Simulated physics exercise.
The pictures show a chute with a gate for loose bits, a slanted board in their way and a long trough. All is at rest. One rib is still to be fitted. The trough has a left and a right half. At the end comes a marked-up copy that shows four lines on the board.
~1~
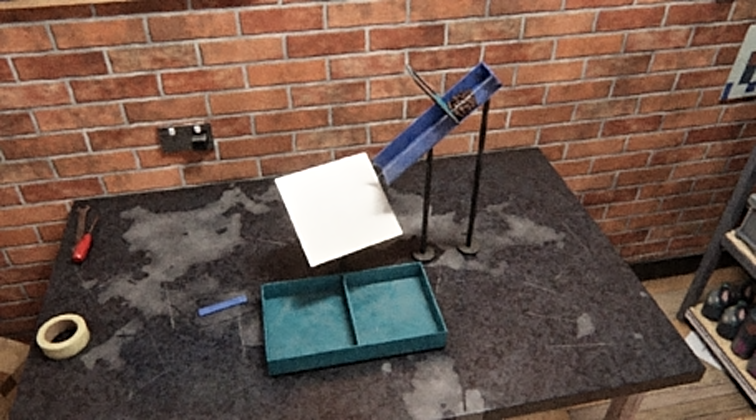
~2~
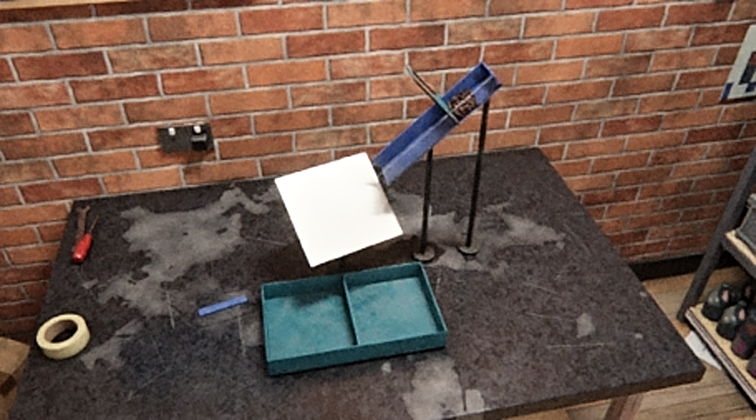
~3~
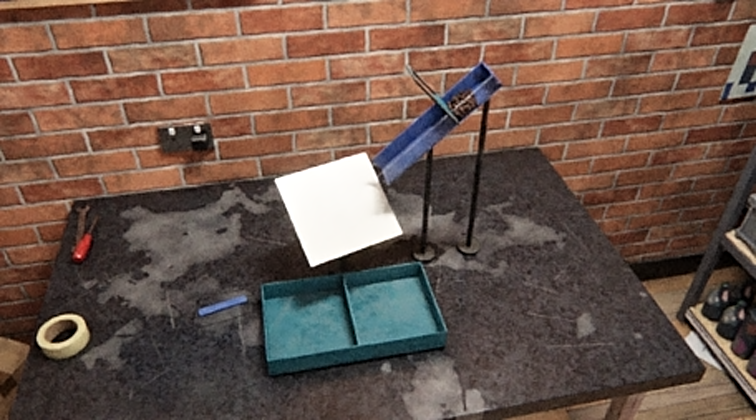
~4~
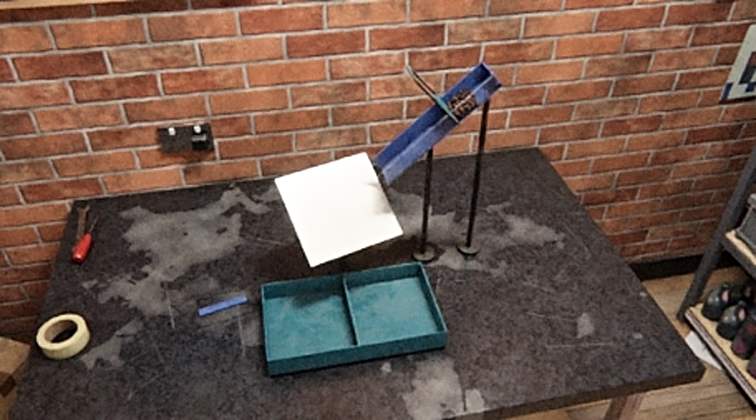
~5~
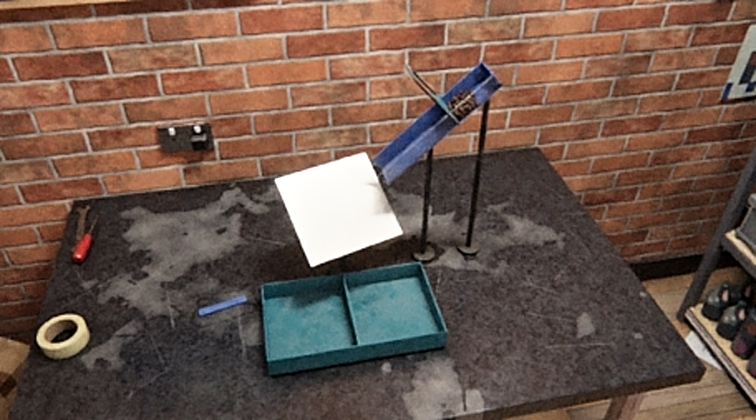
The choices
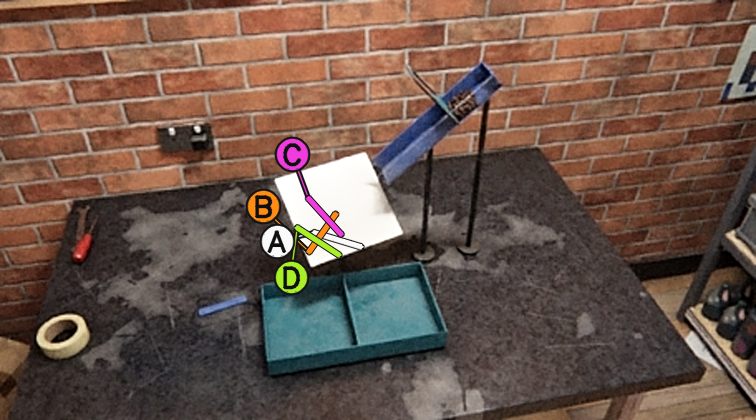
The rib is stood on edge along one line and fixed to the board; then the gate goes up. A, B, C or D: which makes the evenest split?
Line B does it best.
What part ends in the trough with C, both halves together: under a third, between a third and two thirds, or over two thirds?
Line C gives over two thirds.
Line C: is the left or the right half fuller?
Right.
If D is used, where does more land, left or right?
Right.
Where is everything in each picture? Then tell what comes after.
In the first frame, load behind the gate at (462, 103), allspice berries; lip of the chute at (385, 177), sloping fairly steeply.
In the second frame, middle of the board at (340, 207), tilted fairly steeply; middle of its low edge at (358, 249); of its high edge at (322, 166).
In the third frame, front corners of the trough at (268, 360) and (446, 331); front end of its middle wall at (359, 345); gate still shut at (441, 103).
In the fourth frame, middle of the load at (462, 103); lip at (385, 177).
In the fifth frame, middle of the load at (462, 103); lip at (385, 177).
On the marked copy, line A from (314, 232) to (360, 246); line B from (335, 214) to (309, 251); line C from (308, 198) to (341, 234); line D from (297, 227) to (338, 254).
Choosing A, of what is caught, a small part in the left half, nearly all in the right.
Choosing B, of what is caught, about half in the left half, about half in the right.
Choosing C, of what is caught, a small part in the left half, nearly all in the right.
Choosing D, of what is caught, a small part in the left half, most in the right.
